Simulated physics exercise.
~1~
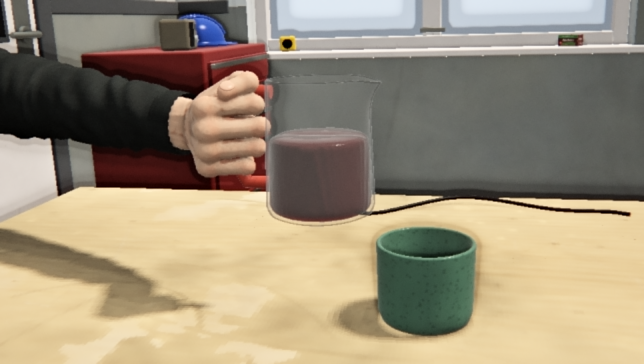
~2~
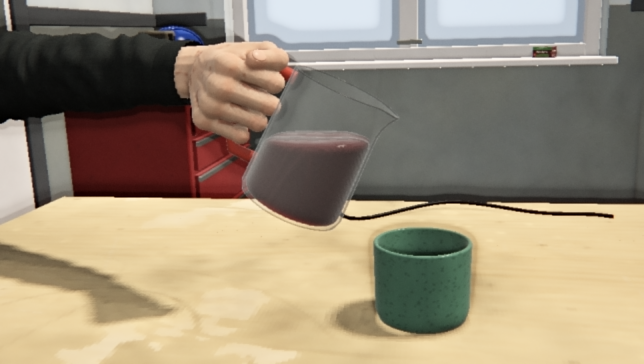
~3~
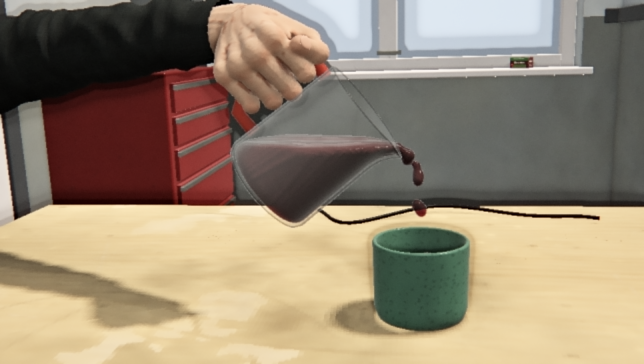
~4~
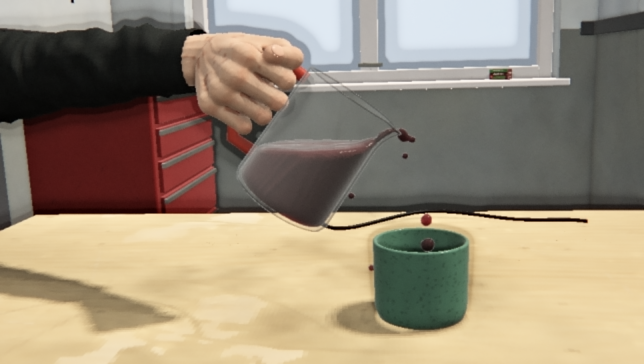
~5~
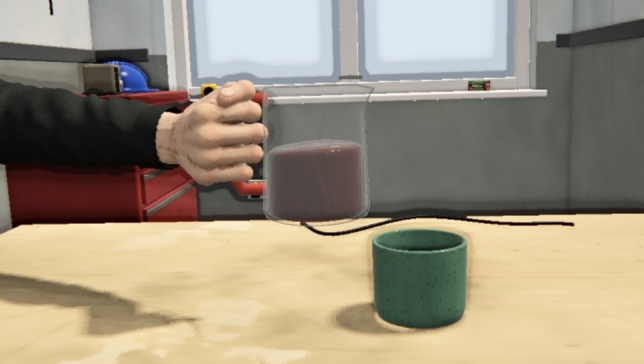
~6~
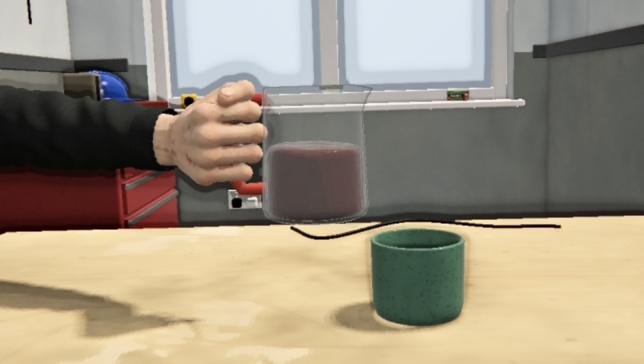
A hand tilting a clear jug of dark red wine rightwards, spilling drops over a green mug, then bringing it upright again.
